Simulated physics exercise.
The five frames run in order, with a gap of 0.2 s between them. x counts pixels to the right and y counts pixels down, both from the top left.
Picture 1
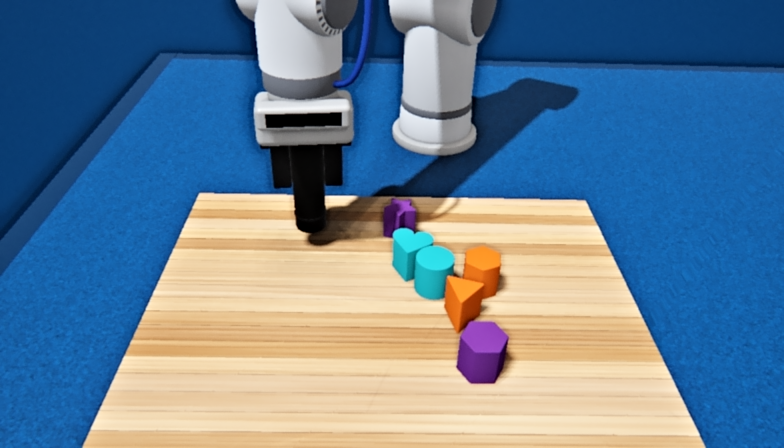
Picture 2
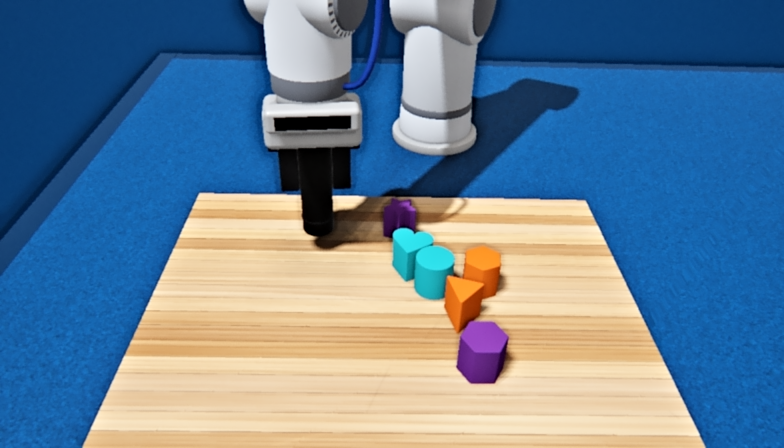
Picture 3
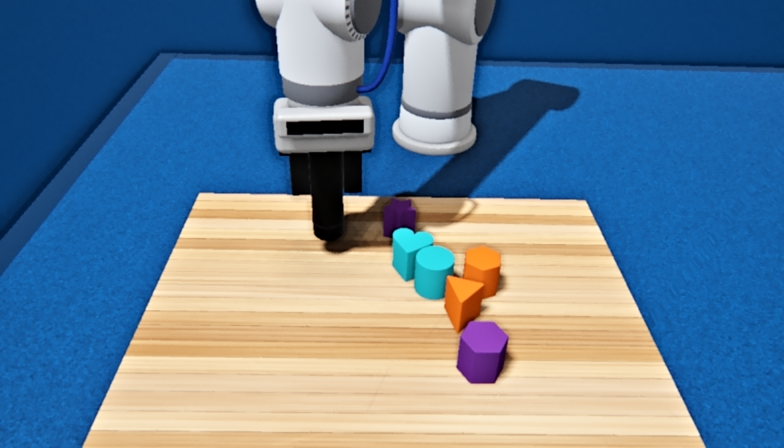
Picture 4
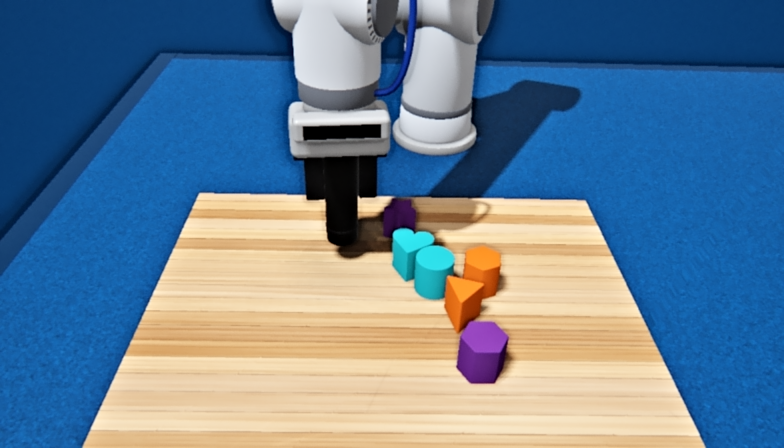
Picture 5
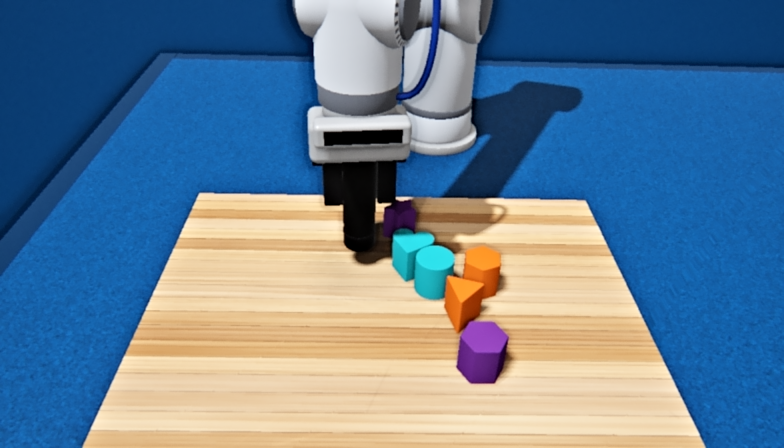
Robot arm sliding its black rod rightward over a wooden board toward a still cluster of turquoise, orange and purple blocks.
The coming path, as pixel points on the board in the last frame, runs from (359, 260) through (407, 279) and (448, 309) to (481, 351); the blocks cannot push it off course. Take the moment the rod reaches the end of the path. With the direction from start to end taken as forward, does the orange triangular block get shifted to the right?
I'd say yes.
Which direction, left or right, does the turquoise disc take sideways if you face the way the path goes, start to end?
It gets pushed left.
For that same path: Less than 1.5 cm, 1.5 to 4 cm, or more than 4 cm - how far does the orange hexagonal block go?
The orange hexagonal block ends up a moderate distance away, 1.5 to 4 cm.
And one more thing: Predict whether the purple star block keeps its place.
Stays where it is.
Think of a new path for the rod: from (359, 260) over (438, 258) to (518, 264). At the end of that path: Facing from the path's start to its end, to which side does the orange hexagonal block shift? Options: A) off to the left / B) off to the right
The one that fits is B, off to the right.
The first path, step by step. One third of the way, rod (408, 262); turquoise heart-shaped block (432, 236); turquoise disc (443, 260).
Two thirds of the way, rod (451, 292); turquoise heart-shaped block (435, 237), turned 20° anticlockwise; turquoise disc (491, 282); orange triangular block (475, 303); orange hexagonal block (502, 259), turned 55° anticlockwise.
At the end, rod (484, 333); purple star block unmoved; turquoise heart-shaped block (435, 237), turned 20° anticlockwise; turquoise disc (505, 290); orange triangular block (500, 351), turned 40° clockwise; orange hexagonal block (502, 259), turned 55° anticlockwise; purple hexagonal block (498, 380).
